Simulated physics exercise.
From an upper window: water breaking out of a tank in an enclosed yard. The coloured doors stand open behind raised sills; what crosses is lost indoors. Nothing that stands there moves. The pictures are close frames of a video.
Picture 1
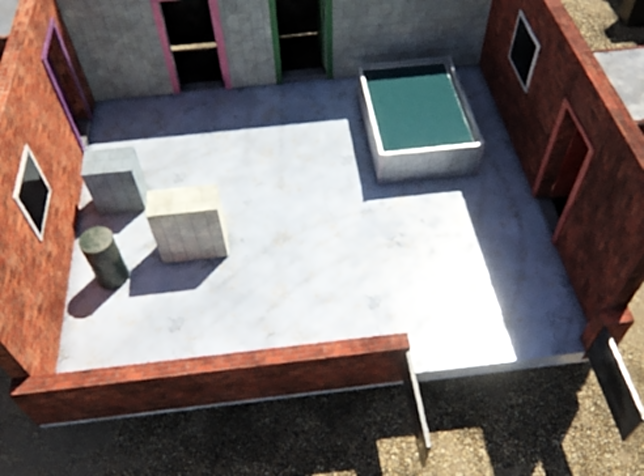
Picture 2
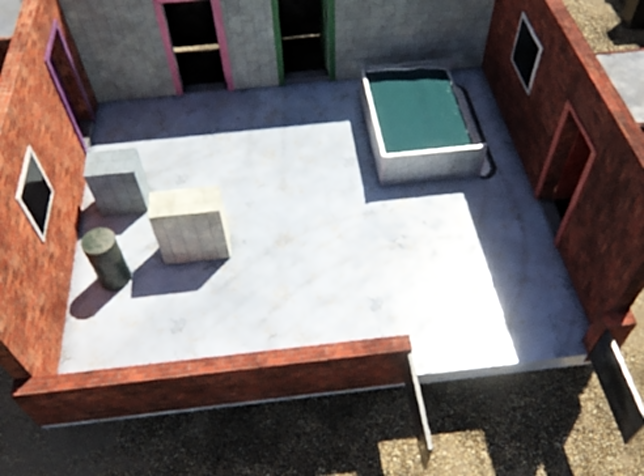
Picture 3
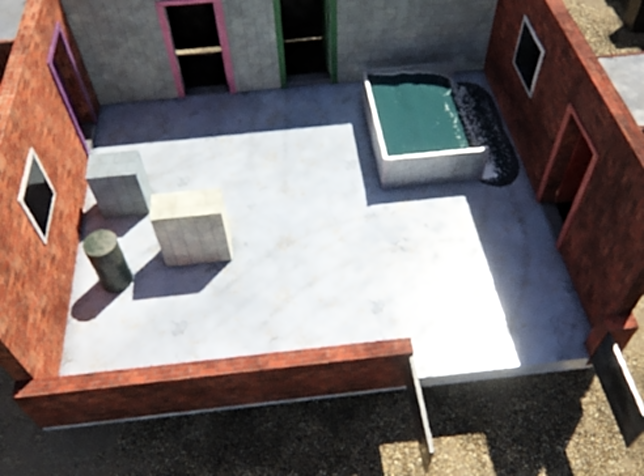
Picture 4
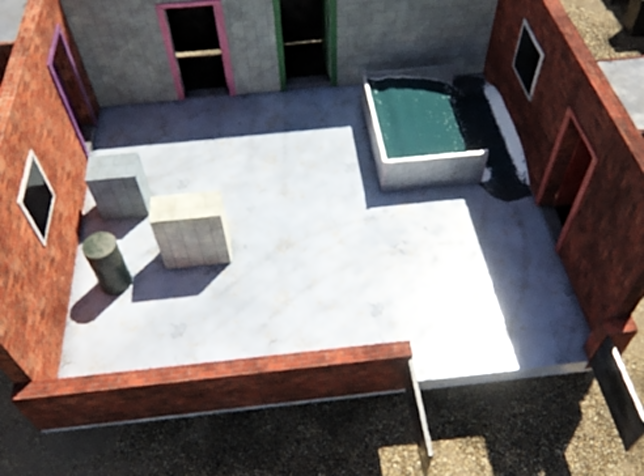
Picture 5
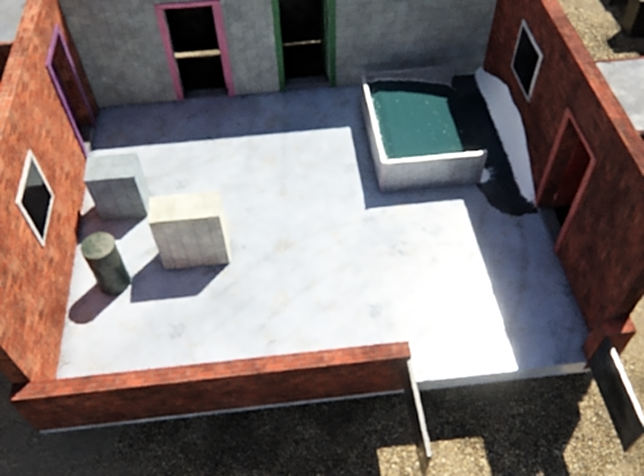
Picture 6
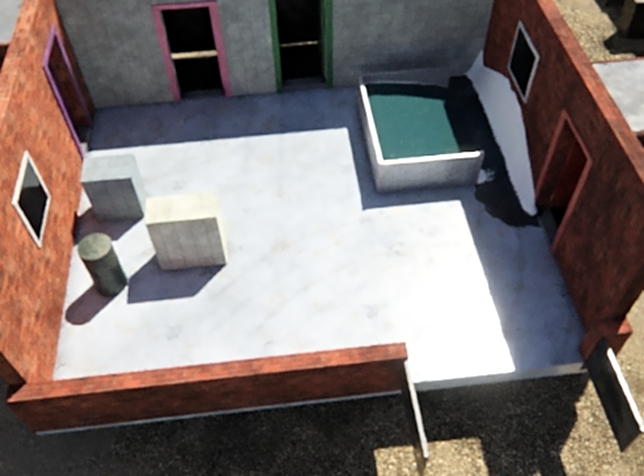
Water broke out of the right side of a tank in the corner of a walled yard, poured onto the floor, and spread along the brick wall toward the viewer, reaching beside the red doorway.
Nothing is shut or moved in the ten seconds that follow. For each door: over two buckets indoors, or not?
The green door admits no more than that; the red door lets in a lot; the purple door admits no more than that; the pink door admits no more than that.
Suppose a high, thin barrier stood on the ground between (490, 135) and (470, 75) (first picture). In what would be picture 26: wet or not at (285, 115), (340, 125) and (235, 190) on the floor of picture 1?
In that order: Under water, free of water, free of water.
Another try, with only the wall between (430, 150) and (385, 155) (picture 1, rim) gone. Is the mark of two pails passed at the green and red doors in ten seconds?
In short: Green keeps below it, red is under.
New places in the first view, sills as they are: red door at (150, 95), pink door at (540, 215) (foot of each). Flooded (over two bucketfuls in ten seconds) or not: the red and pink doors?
One by one: The red one stays under; the pink one goes over.
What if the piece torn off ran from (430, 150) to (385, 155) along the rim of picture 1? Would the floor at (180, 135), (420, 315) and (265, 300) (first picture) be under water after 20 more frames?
One after the other: Dry, awash, flooded.
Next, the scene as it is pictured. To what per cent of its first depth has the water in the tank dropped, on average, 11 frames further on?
Near 40 in a hundred.
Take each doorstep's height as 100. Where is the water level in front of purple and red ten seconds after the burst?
In turn 40 and 110 per cent.
A moment on, water covers 10 % of the floor; the green door not reached, the red door under two buckets in, the purple door not reached, the pink door not reached.
Next, water covers 25 % of the floor; the green door wet at the sill, nothing in, the red door under two buckets in, the purple door not reached, the pink door not reached.
Then, water covers 40 % of the floor; the green door wet at the sill, nothing in, the red door over two buckets in, the purple door not reached, the pink door wet at the sill, nothing in.
Later, water covers 50 % of the floor; the green door wet at the sill, nothing in, the red door over two buckets in, the purple door wet at the sill, nothing in, the pink door wet at the sill, nothing in.
In the end, water covers 65 % of the floor; the green door wet at the sill, nothing in, the red door over two buckets in, the purple door wet at the sill, nothing in, the pink door wet at the sill, nothing in.
